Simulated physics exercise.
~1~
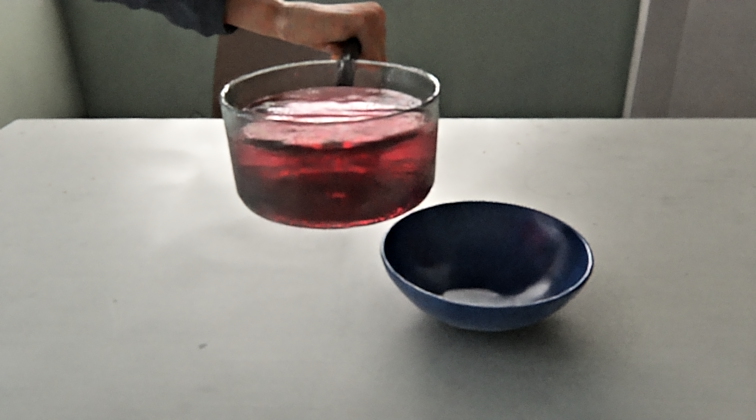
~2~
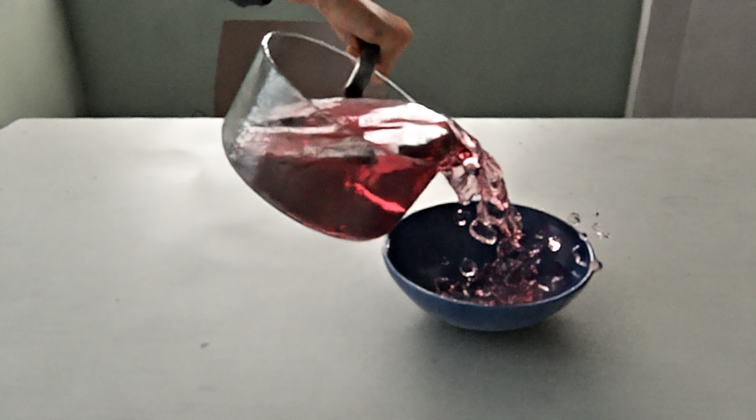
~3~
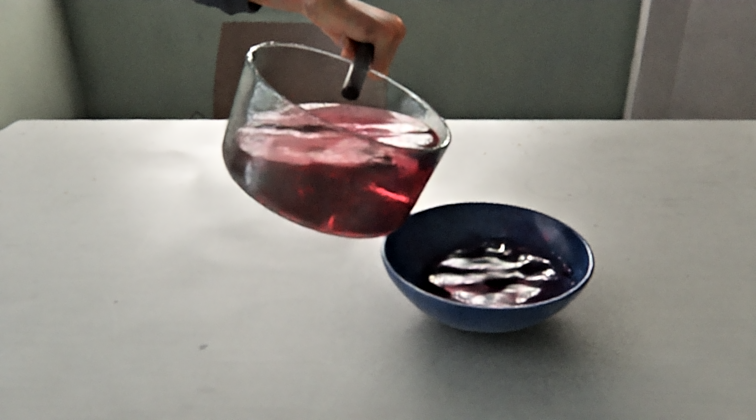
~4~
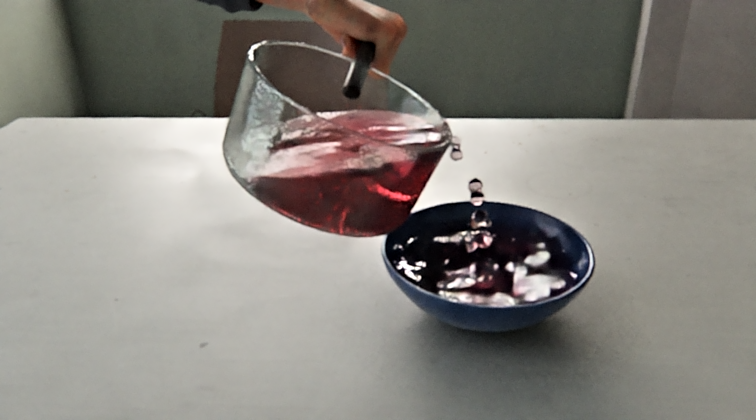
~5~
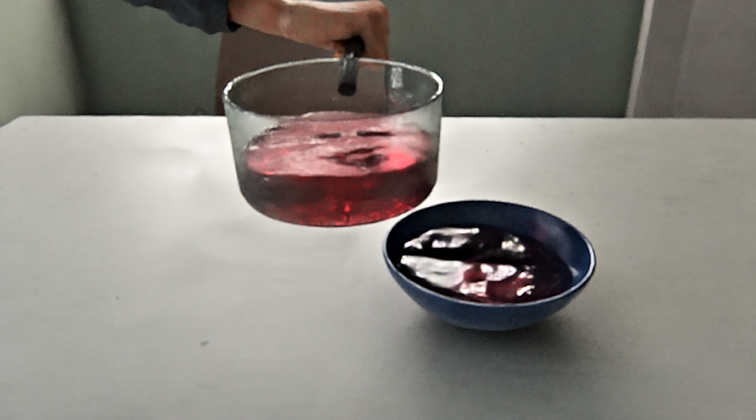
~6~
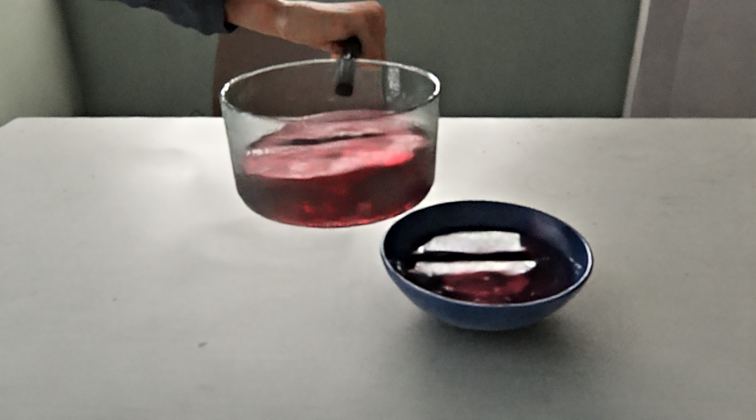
On a pale tabletop, a hand tipped a clear glass pot of red liquid to the right over a dark blue bowl, splashing some in, eased back, poured a little more, then levelled the pot, leaving both partly filled.
